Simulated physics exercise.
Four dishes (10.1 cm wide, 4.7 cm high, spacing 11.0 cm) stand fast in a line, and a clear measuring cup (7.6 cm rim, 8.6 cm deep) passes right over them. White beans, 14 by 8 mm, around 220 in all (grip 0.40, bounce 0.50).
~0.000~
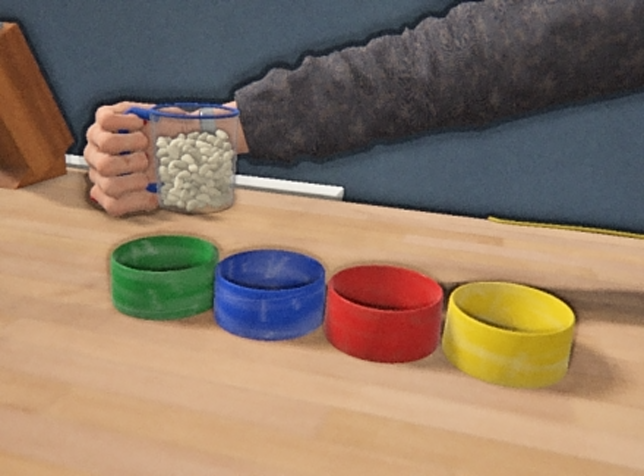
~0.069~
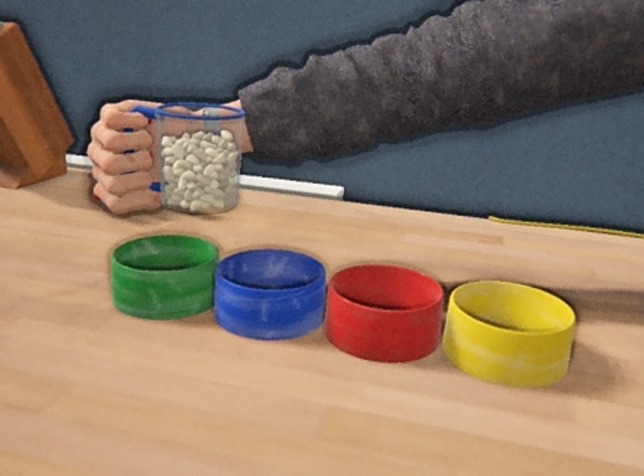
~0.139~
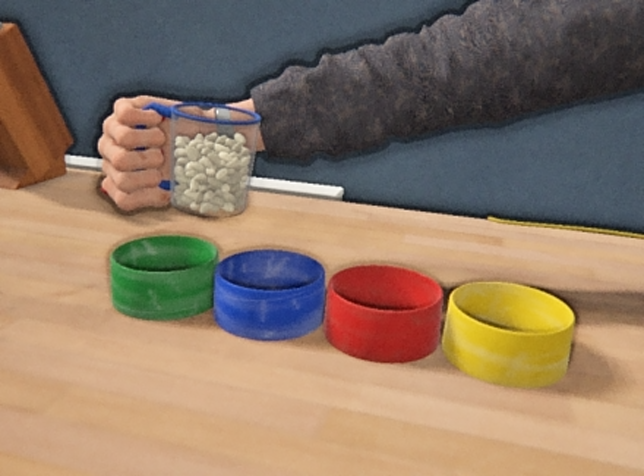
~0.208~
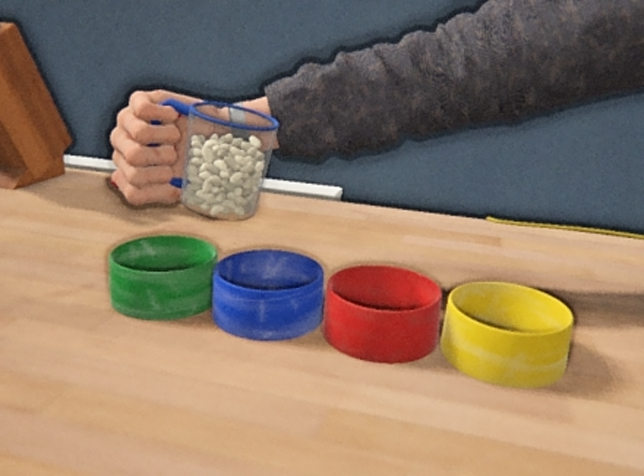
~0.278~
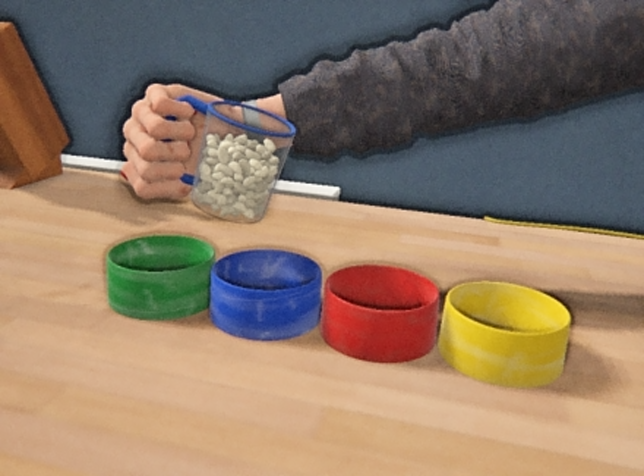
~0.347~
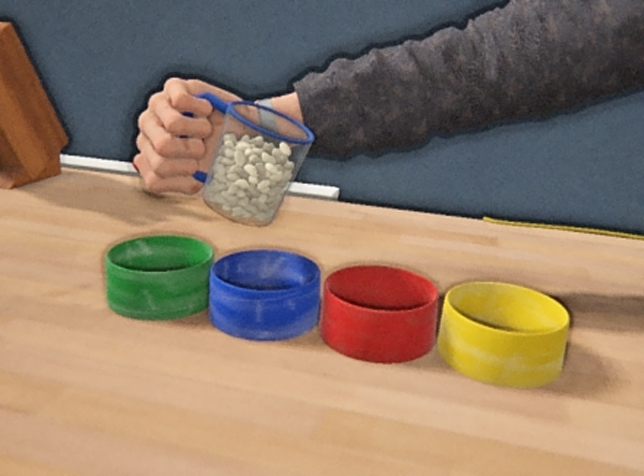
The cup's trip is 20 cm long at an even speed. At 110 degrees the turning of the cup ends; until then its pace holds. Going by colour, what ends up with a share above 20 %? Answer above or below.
Red below, blue below, green below, yellow above, counter below.
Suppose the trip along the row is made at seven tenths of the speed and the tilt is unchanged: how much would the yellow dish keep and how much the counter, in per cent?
In that case yellow 90; counter 0.
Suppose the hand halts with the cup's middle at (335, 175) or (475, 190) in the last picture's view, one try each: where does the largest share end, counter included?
The winner: Red; yellow.
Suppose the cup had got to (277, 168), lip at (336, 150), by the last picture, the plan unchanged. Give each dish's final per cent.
Red 0, blue 0, green 0, yellow 90.
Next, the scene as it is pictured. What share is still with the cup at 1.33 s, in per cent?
Some 100 per cent of the load.
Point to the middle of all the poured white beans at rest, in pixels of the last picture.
At about (491, 333).
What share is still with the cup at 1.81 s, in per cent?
Some 45 per cent of the load.
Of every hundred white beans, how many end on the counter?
Some 5 per cent.
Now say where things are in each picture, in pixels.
In the first picture, cup at (196, 158), tilt 0 degrees, lip at (235, 115), moved 0.0 cm; middle of the pieces at (197, 170); green dish at (166, 253); blue dish at (271, 269); red dish at (386, 287); yellow dish at (511, 307).
In the second picture, cup at (200, 158), tilt 1 degrees, lip at (240, 116), moved 0.4 cm; middle of the pieces at (201, 171).
In the third picture, cup at (213, 160), tilt 6 degrees, lip at (257, 122), moved 1.7 cm; middle of the pieces at (213, 173).
In the fourth picture, cup at (227, 162), tilt 11 degrees, lip at (275, 128), moved 3.2 cm; middle of the pieces at (225, 174).
In the fifth picture, cup at (240, 163), tilt 16 degrees, lip at (292, 134), moved 4.7 cm; middle of the pieces at (238, 175).
In the sixth picture, cup at (255, 165), tilt 20 degrees, lip at (310, 141), moved 6.2 cm; middle of the pieces at (251, 177); green dish at (161, 253); blue dish at (266, 270); red dish at (381, 287); yellow dish at (506, 307). The cup turns about 70 degrees a second and travels 22 cm a second.
Then, at 0.94 s, tilt 63 degrees; cup holds 100 %.
Then, at 1.33 s, tilt 91 degrees; cup holds 100 %.
After 1.81 s, tilt 110 degrees; cup holds 45 %, yellow 50 %.
By 3.2 s all is still; red 0 %, blue 0 %, green 0 %, yellow 95 %, counter 5 %.
